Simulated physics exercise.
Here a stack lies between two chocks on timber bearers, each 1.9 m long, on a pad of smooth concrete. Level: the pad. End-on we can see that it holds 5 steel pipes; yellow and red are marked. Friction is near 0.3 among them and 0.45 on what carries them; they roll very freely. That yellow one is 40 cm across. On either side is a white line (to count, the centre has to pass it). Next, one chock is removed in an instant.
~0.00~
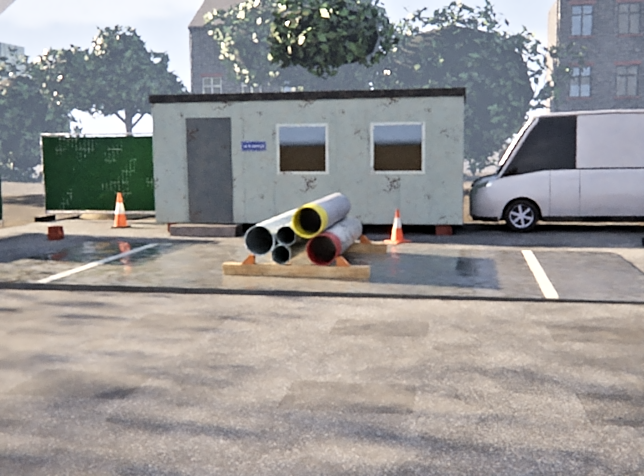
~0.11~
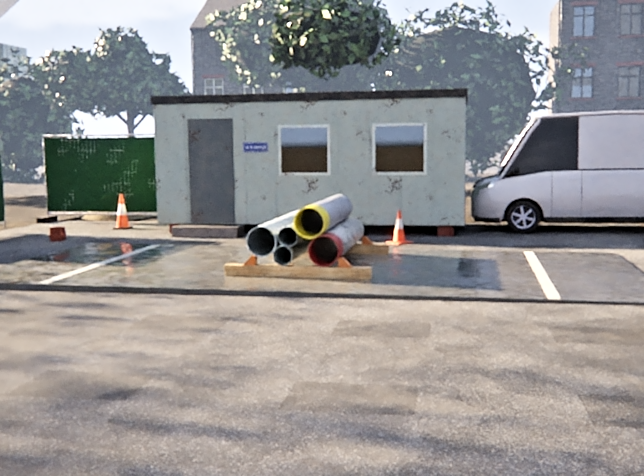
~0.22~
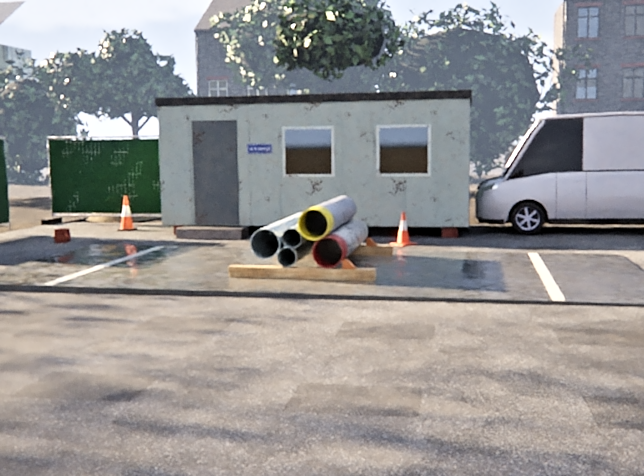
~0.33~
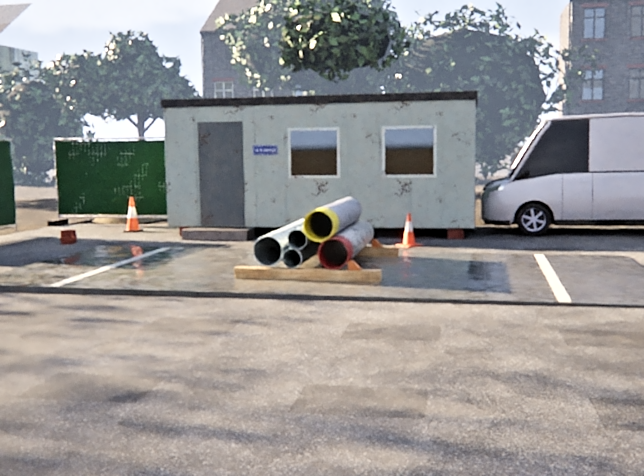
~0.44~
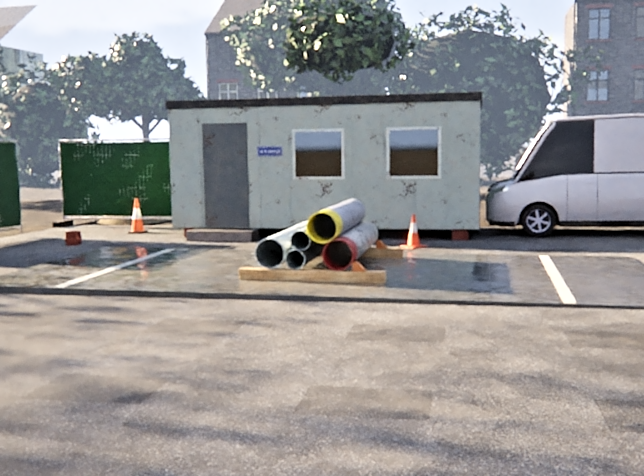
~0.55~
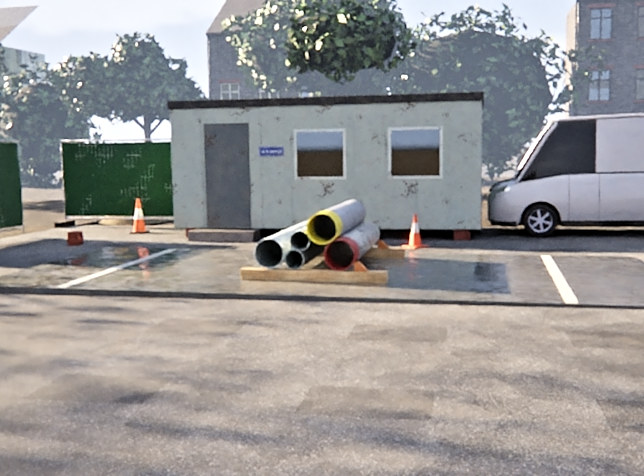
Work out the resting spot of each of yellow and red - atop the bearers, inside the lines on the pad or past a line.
Resting spots - yellow pipe: Atop the bearers, red: Atop the bearers.
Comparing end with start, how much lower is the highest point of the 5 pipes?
Some 35 centimetres.
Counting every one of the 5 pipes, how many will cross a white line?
2 in total.
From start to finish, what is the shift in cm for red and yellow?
Roughly: Red 0, yellow 50.
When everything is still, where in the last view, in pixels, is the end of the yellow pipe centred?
It ends up close to (300, 255).
By 2.8 s, yellow is on the bearers, 80 cm from the bearers' left end; red is on the bearers, 60 cm from the bearers' right end; 0 past a line.
By 5.9 s, as before, yellow, red; 2 past a line.
Finally (9.5 s), yellow is on the bearers, 80 cm from the bearers' left end; red is on the bearers, 60 cm from the bearers' right end; 2 past a line.
